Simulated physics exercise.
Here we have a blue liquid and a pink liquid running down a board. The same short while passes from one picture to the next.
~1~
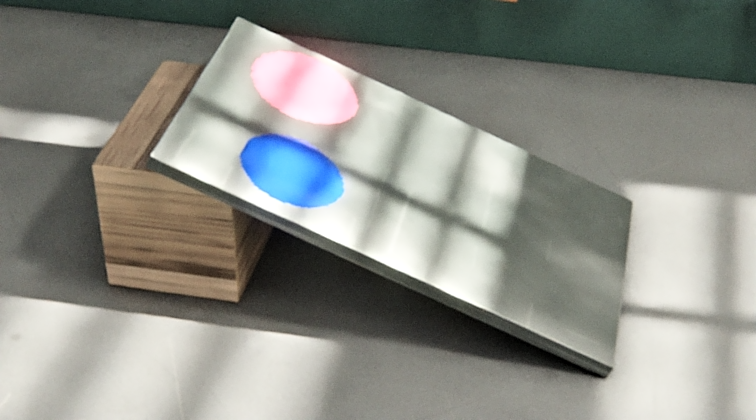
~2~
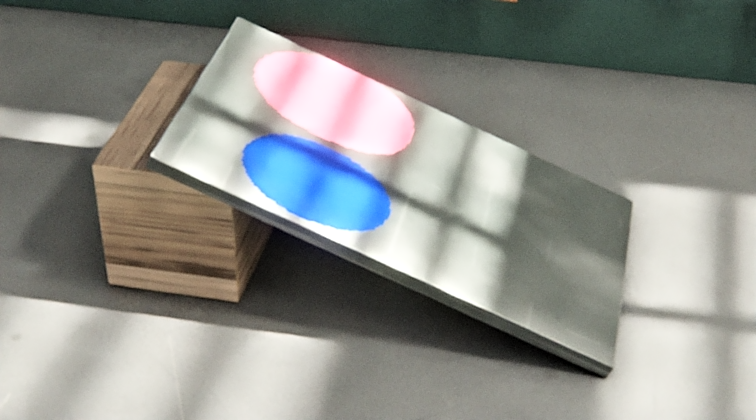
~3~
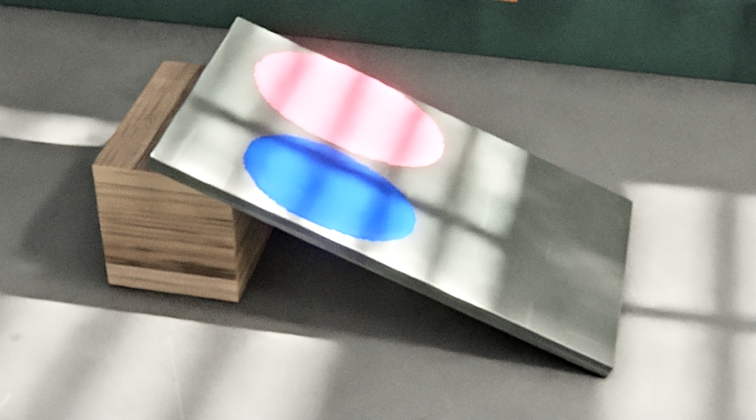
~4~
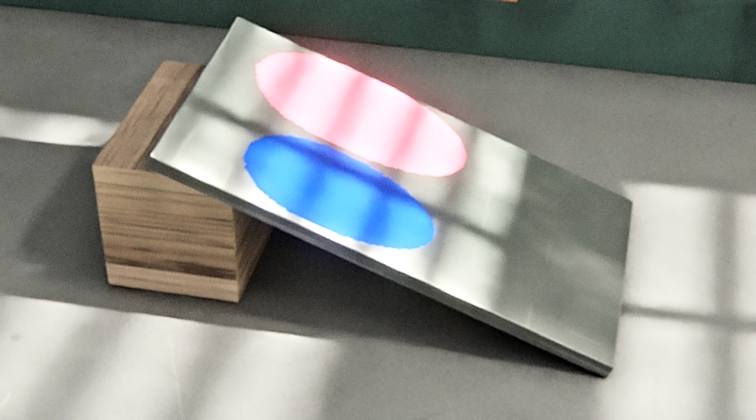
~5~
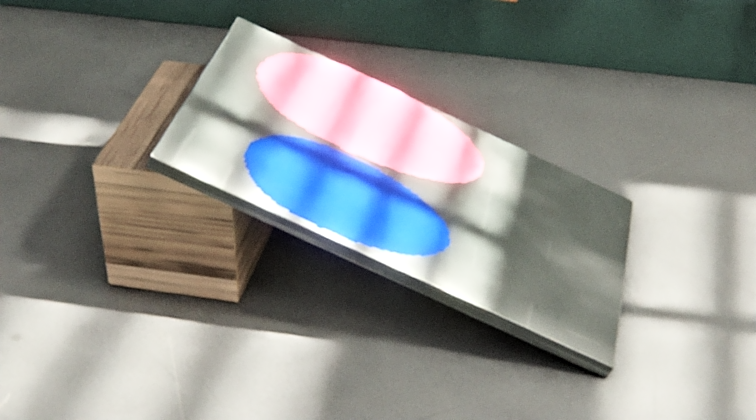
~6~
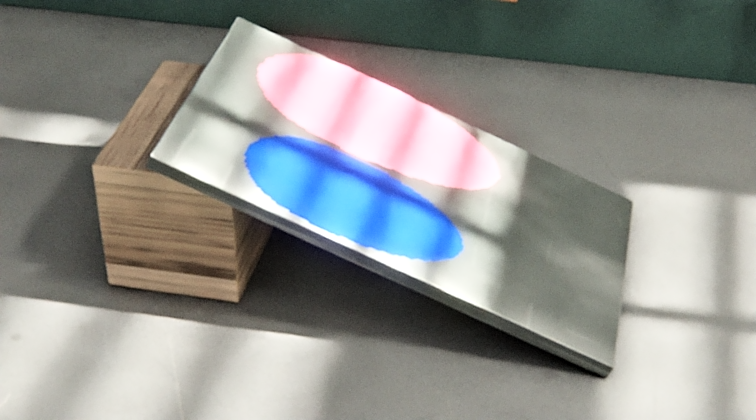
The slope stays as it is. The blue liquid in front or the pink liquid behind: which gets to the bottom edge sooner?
The farther one gets there first.
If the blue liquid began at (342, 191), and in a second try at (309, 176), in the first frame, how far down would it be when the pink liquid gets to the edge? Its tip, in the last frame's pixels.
Around (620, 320) in the first try, (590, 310) in the second.
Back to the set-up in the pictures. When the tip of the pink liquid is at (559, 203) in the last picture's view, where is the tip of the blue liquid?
Roughly at (511, 269).
Next, the blue liquid is three quarters of the way down; the pink liquid is three quarters of the way down.
After that, the blue liquid is three quarters of the way down; the pink liquid is close to the edge.
Finally, the blue liquid is close to the edge; the pink liquid is at the low edge.
